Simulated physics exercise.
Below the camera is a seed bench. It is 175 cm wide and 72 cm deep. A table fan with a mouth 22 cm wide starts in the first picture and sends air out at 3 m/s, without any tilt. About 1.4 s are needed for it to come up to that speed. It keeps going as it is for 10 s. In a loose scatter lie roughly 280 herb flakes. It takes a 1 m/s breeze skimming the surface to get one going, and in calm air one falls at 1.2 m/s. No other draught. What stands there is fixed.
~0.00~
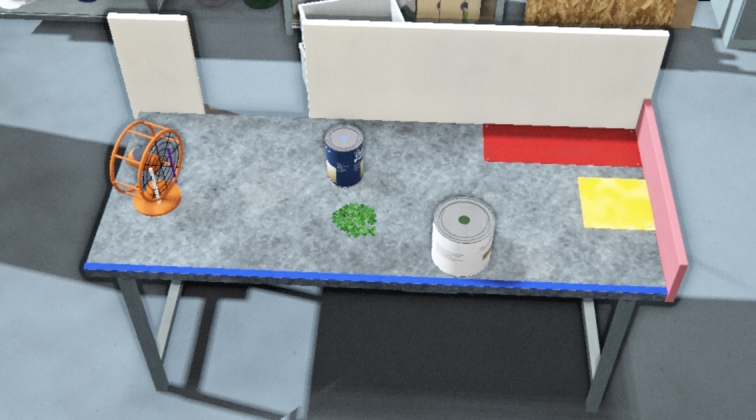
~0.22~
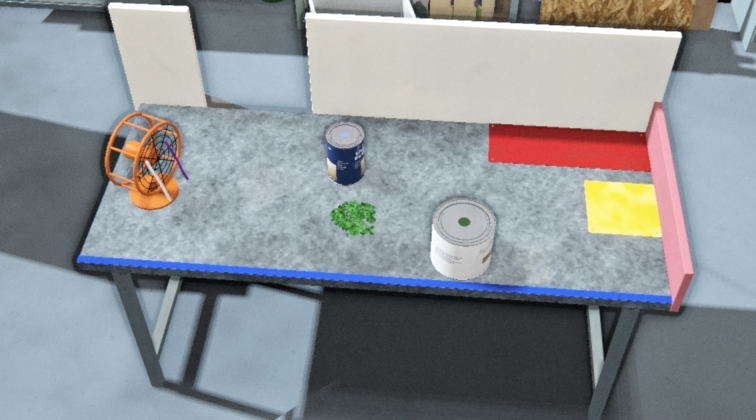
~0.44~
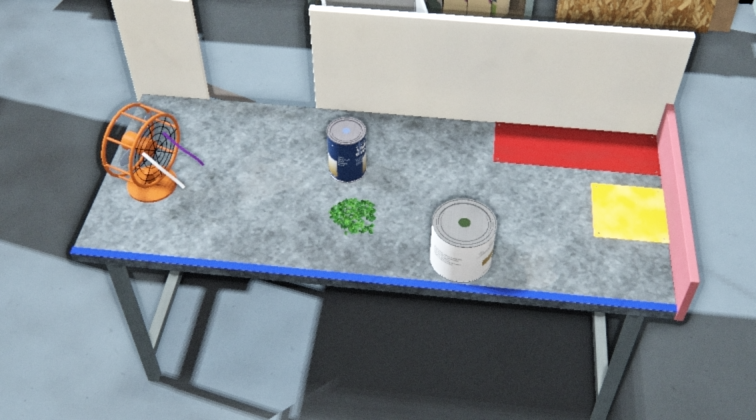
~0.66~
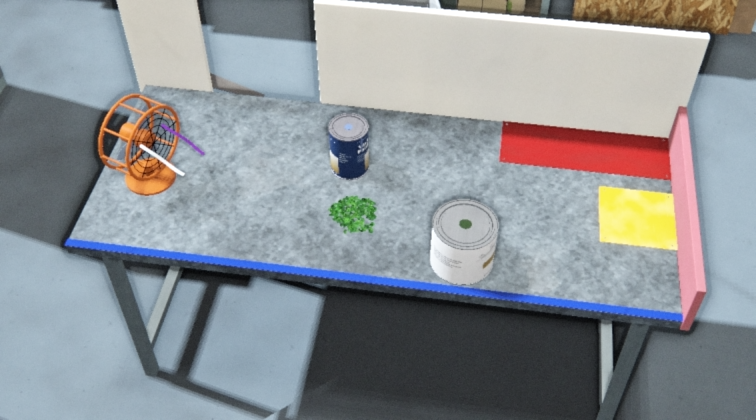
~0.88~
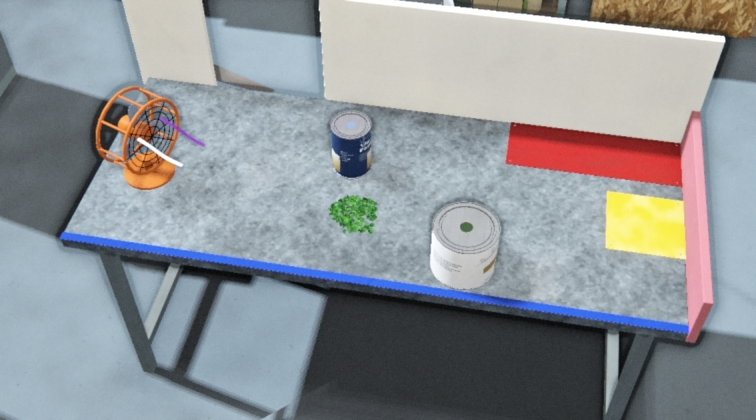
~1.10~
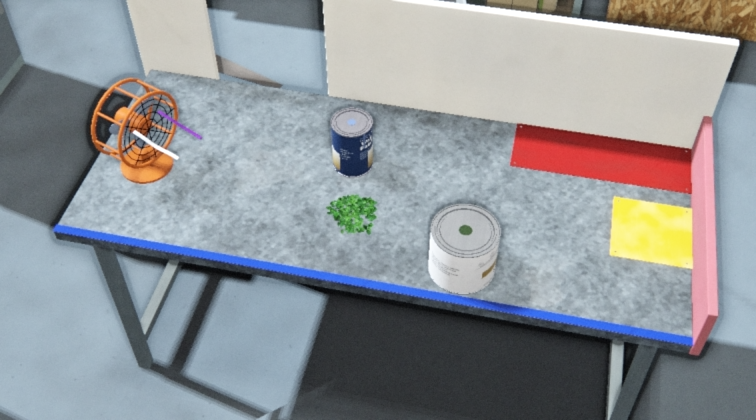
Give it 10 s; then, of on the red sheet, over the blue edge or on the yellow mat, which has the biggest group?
That would be the red one.
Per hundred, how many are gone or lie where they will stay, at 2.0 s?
The share is roughly 1 %.
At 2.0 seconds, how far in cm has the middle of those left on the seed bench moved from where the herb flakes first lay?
The middle is some 40 cm from where it began.
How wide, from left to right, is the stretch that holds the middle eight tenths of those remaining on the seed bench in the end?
The middle group spans some 50 cm.
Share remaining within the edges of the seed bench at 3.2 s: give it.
About 100 per cent remain.
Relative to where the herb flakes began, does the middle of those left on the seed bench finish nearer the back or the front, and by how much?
Rearward, by about 35 cm.
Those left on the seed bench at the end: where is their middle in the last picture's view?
Centre point: About (542, 157).
After 2.0 s, 99 % are on the move or not yet settled, 14 % are on the red sheet, 0 % over the blue edge and 0 % on the yellow mat; the middle of those still in play is near (490, 187).
After 3.2 s, 72 % are on the move or not yet settled, 55 % are on the red sheet, 0 % over the blue edge and 0 % on the yellow mat; the middle of those still in play is near (532, 158).
After 5.5 s, 67 % are on the move or not yet settled, 61 % are on the red sheet, 0 % over the blue edge and 0 % on the yellow mat; the middle of those still in play is near (536, 158).
After 10.0 s, at the end, 69 % are on the red sheet, 0 % over the blue edge and 0 % on the yellow mat; the middle of those still in play is near (542, 157).
